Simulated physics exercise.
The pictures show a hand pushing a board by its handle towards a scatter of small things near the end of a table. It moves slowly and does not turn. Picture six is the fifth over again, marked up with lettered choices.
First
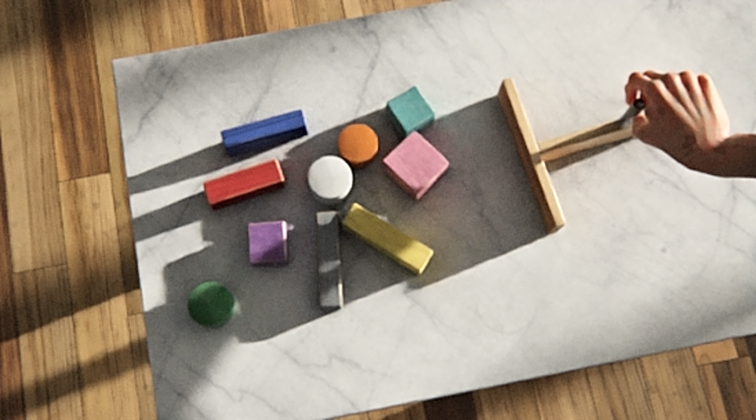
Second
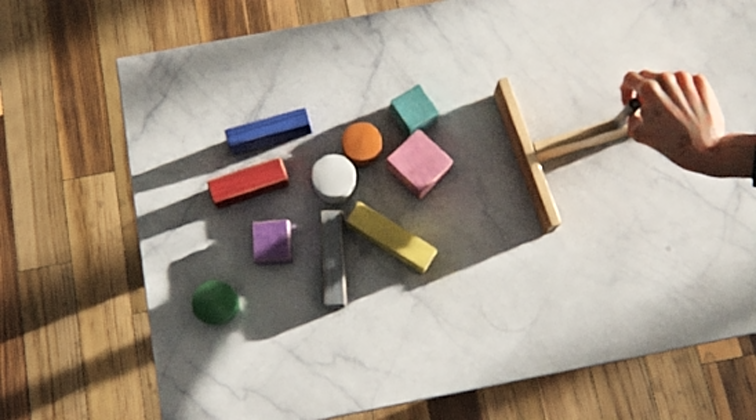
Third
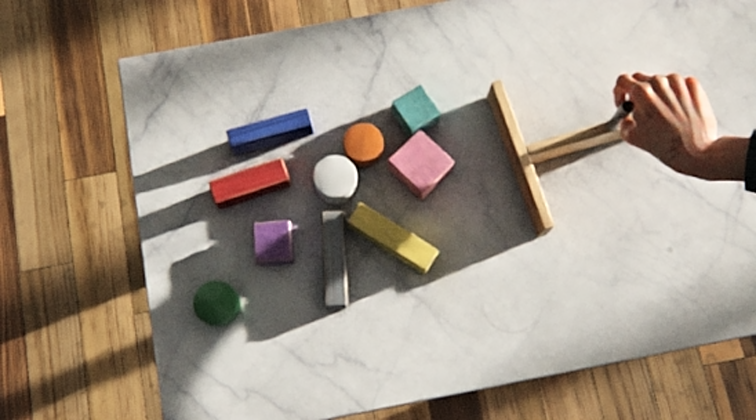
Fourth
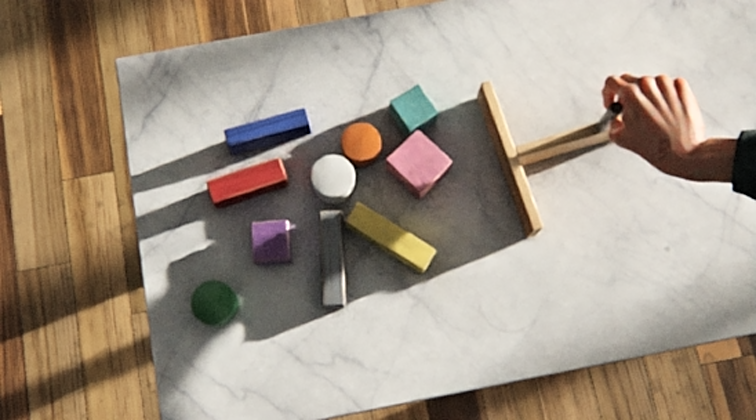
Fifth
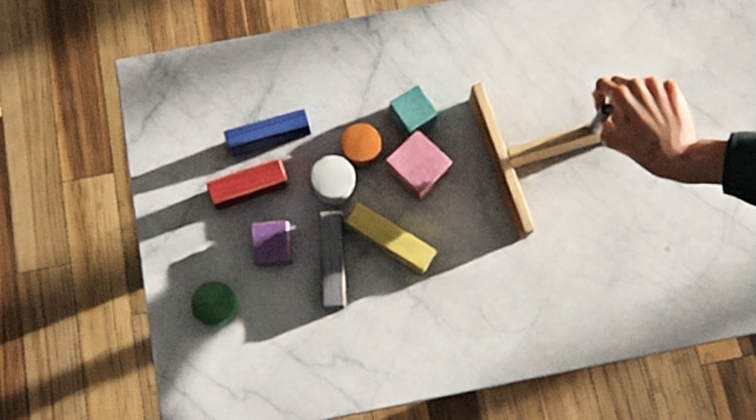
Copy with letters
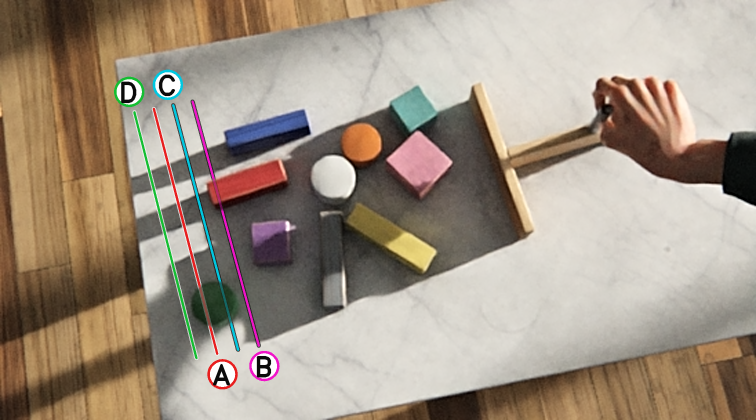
A hand holding a wooden board by its handle slowly slid it a short way left across a marble tabletop, toward a scatter of colourful blocks, sticks and round pieces that stayed put.
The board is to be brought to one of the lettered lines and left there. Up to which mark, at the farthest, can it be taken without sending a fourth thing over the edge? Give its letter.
The farthest such stop is C.
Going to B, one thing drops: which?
The red stick goes over.
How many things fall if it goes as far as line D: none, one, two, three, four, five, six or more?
In all, six or more.
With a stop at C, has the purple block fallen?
No.
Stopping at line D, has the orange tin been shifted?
Yes.
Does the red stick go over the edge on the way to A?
By then, yes.
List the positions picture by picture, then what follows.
The first picture shows blue stick (265, 133); turquoise block (410, 113); purple block (269, 245).
The second picture shows board (529, 150); pink block (419, 165).
The third picture shows board (522, 152); green tin (217, 304).
The fourth picture shows board (511, 153); white tin (333, 180).
The fifth picture shows board (503, 156); red stick (248, 184); blue stick (268, 132); turquoise block (414, 112).
On the copy, A at (184, 227); B at (225, 219); C at (204, 223); D at (164, 231).
On C. First, board (396, 176); turquoise block (352, 123); orange tin (321, 147).
Then, board (288, 196); red stick (183, 214); blue stick (188, 146).
Finally, board (202, 212); red stick over the edge; white tin over the edge; three fallen.
By contrast, A drops six; B is within the limit but short; D drops seven.
